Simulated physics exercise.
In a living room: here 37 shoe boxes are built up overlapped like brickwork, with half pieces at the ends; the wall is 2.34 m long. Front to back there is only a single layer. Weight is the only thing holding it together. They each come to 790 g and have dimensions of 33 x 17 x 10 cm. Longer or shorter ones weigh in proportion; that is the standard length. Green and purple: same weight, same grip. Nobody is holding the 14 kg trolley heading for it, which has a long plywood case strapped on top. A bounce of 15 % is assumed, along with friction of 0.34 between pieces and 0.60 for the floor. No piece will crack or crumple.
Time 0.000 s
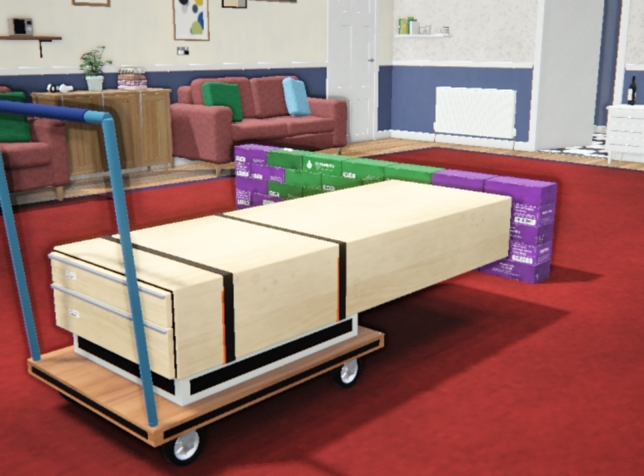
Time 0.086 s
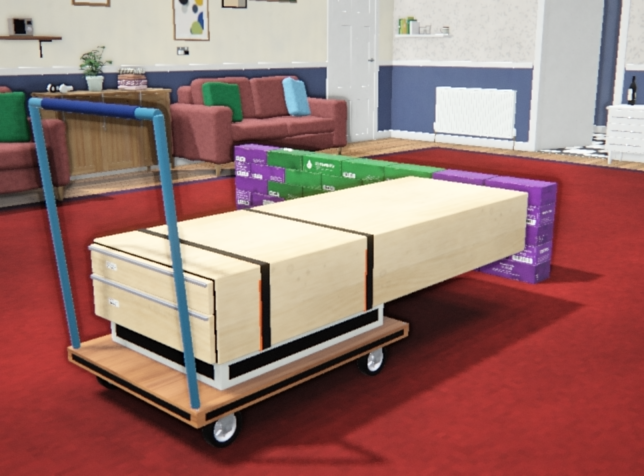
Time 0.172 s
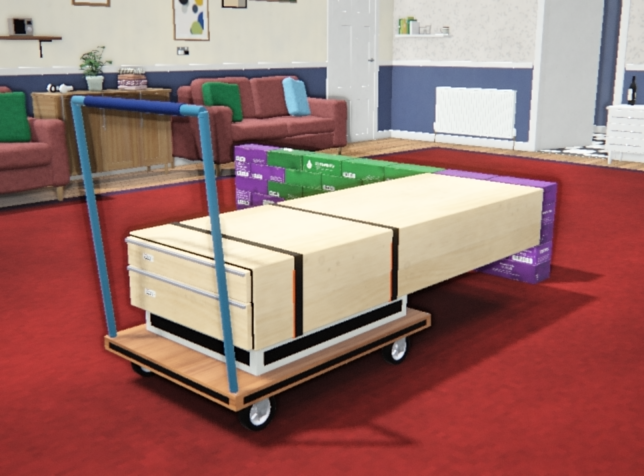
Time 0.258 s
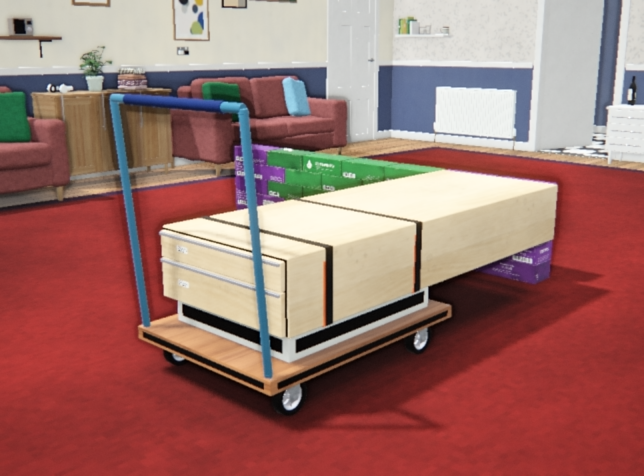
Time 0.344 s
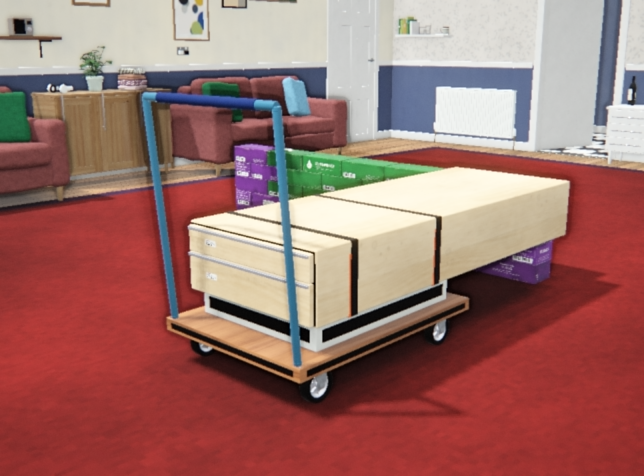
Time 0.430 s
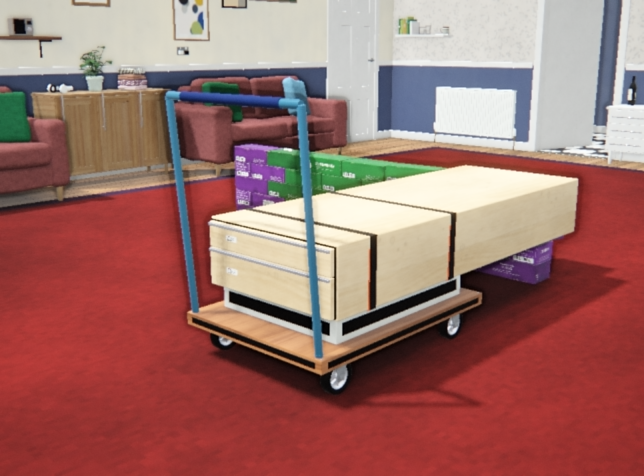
A flat trolley with a blue handle, carrying a long pale wooden drawer unit held by dark straps, stands on a red carpet in a living room, seen from a raised, fixed viewpoint. Behind its overhanging far end is a low wall of green and purple boxes, with red sofas beyond. Untouched by anyone, the trolley rolls rightward and away, and its load pushes into the wall's right part.
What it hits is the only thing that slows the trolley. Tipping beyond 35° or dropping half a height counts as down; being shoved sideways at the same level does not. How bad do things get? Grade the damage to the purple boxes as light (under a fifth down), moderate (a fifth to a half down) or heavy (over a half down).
Moderate.
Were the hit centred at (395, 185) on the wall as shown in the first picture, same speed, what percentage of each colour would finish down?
Result - purple: 30 %; green: 40 %.
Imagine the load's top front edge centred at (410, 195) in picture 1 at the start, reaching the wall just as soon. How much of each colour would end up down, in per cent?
You'd end up with purple at 50 per cent down and green at 10 per cent.
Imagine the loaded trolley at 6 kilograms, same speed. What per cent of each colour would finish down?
Result: Purple 40, green 10 %.
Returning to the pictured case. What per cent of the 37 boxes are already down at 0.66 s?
By that time it is 20 percent.
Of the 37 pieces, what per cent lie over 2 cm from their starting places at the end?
35 in a hundred end up shifted.
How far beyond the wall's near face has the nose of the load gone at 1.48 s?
110 cm beyond.
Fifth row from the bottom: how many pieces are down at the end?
3.
Around 0.50 s, load 20 cm past the wall's line, still rolling; none of the 19 purple boxes down (0 of 37 in all colours); top purple box tipped 10°.
Around 0.66 s, load 36 cm past the wall's line, still rolling; 7 of the 19 purple boxes down (7 of 37 in all colours); top purple box tipped 28°, 19 cm lower.
Around 0.96 s, load 65 cm past the wall's line, still rolling; 7 of the 19 purple boxes down (8 of 37 in all colours); top purple box upside down.
Around 1.48 s, load 1.08 m past the wall's line, still rolling; 8 of the 19 purple boxes down (9 of 37 in all colours); top purple box 41 cm lower.
Finally (2.8 s), load 1.08 m past the wall's line, still rolling; 8 of the 19 purple boxes down (9 of 37 in all colours); top purple box 41 cm lower; top green box unmoved. That is 42 per cent. Seen by the last camera, middles, top purple box near (481, 214), top green box near (371, 170).
